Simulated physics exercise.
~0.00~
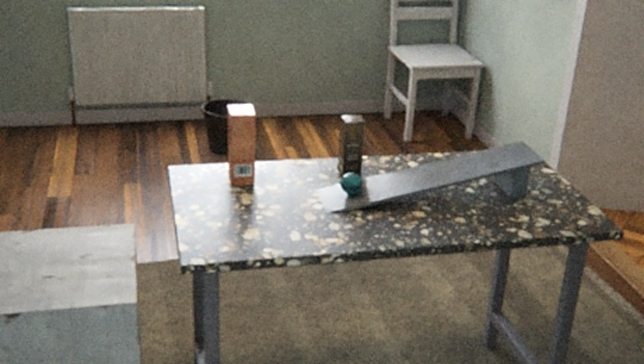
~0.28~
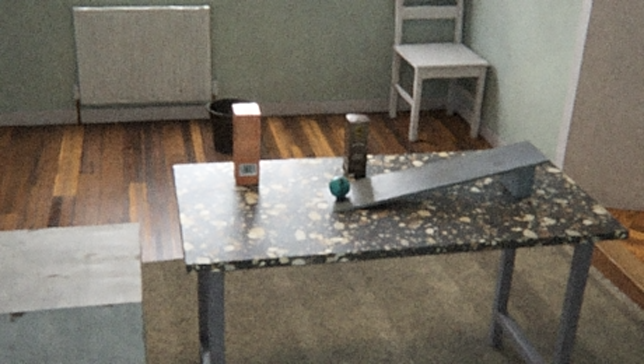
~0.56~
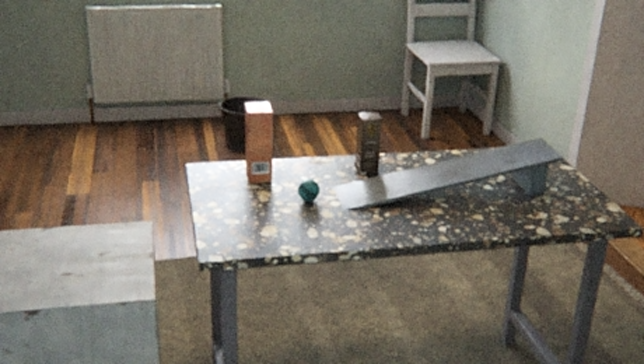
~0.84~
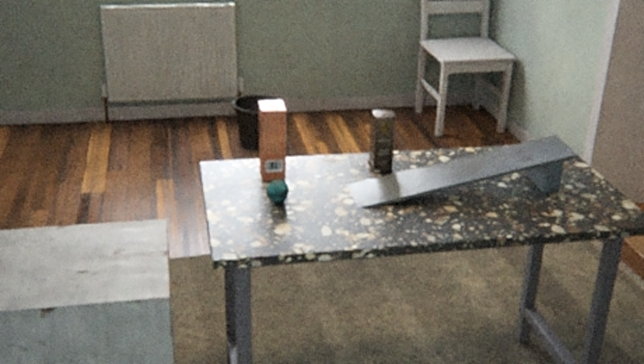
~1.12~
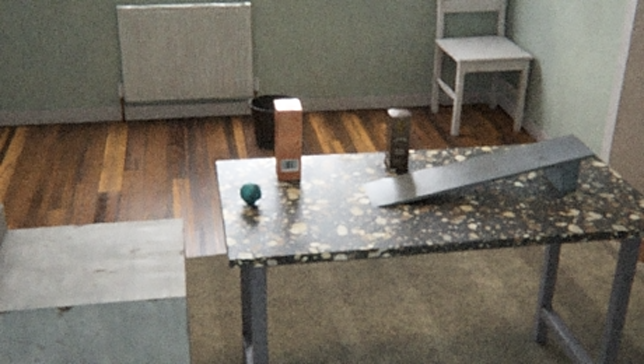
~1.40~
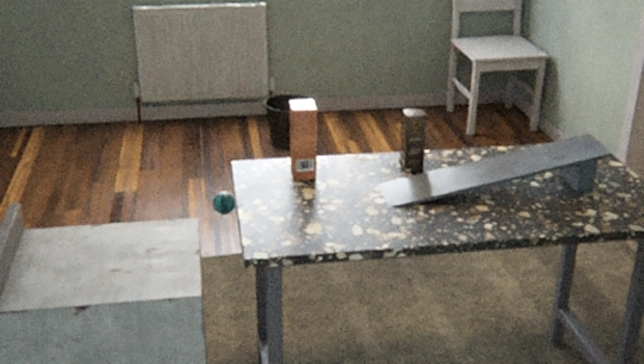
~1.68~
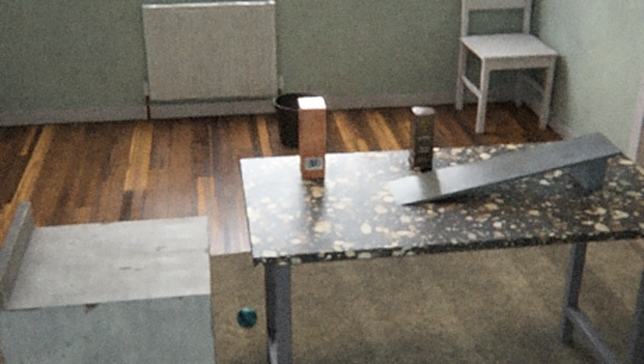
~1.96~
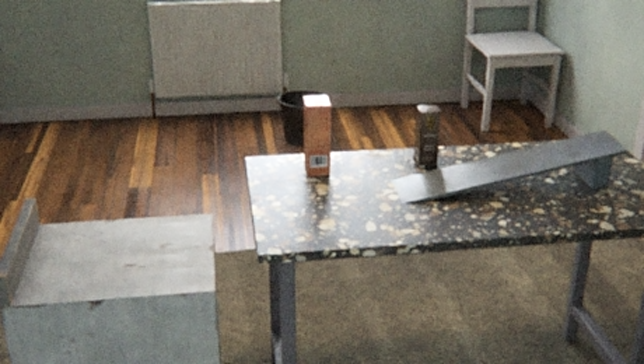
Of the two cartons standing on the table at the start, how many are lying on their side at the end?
None of them are. The orange carton and the brown carton both remain upright on the table.
